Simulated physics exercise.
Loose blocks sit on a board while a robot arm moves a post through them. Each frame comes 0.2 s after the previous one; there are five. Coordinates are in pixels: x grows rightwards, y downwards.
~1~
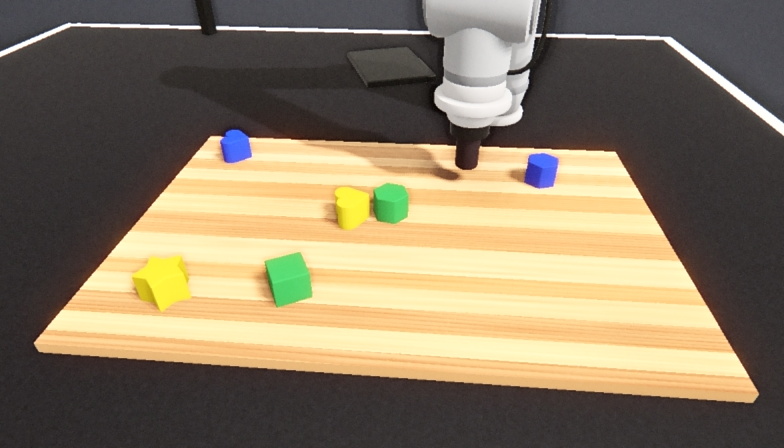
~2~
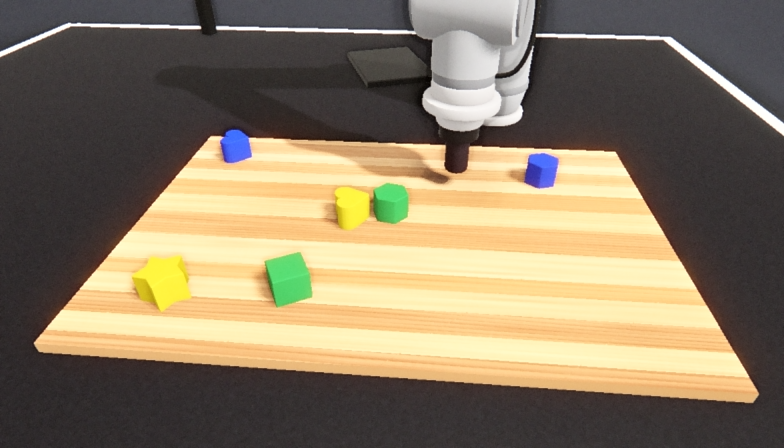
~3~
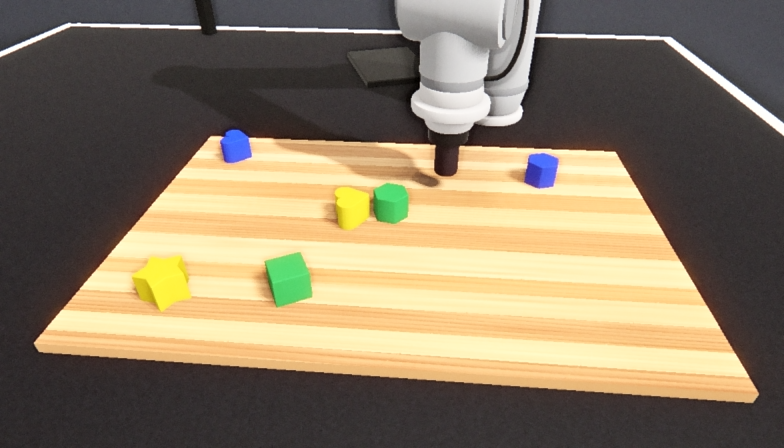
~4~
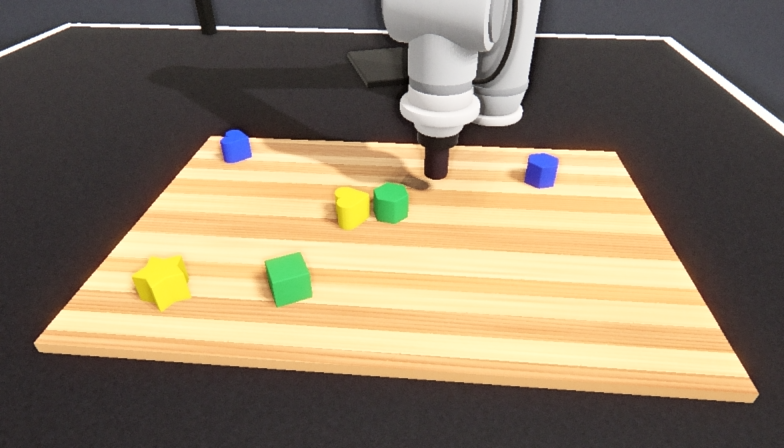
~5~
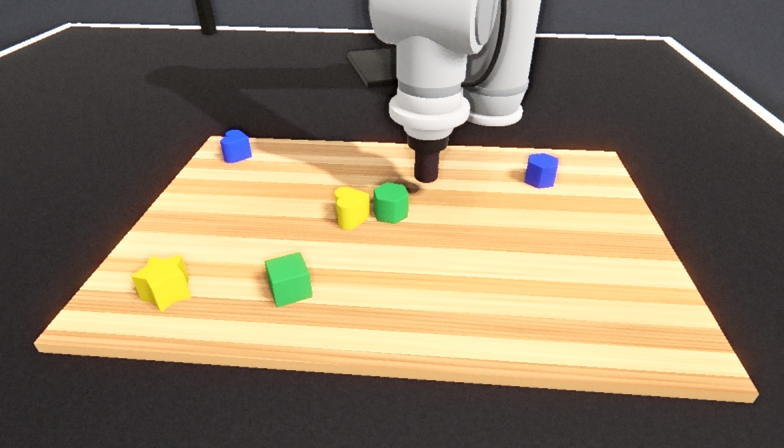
Robot arm moving its dark post left and slightly nearer over a wooden board, the yellow, green and blue blocks staying still.
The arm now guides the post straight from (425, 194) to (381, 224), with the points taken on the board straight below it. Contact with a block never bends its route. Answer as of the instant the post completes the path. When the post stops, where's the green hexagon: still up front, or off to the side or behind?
Prediction: Still leading.
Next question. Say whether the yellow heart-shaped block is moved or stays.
That block slides.
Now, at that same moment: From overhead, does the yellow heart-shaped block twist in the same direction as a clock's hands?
The answer is yes.
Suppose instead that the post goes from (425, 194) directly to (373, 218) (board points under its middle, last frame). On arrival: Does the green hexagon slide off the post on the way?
The answer is no.
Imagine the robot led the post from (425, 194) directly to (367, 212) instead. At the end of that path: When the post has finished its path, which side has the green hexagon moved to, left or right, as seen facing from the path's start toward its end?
Left.
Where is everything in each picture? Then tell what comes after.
Post's lower end at (466, 166); yellow heart-shaped block at (349, 196); green hexagon at (391, 191), in the first picture.
Post at (456, 169); blocks still, in the second picture.
Post at (446, 172); blocks still, in the third picture.
Post at (436, 175); blocks still, in the fourth picture.
Post at (426, 178); yellow heart-shaped block at (349, 196); green hexagon at (391, 191), in the fifth picture.
What follows on the original path. Halfway along, post at (404, 192); yellow heart-shaped block at (344, 197); green hexagon at (380, 197).
At the end, post at (381, 207); yellow heart-shaped block at (326, 201), turned 70° clockwise; green hexagon at (354, 212).
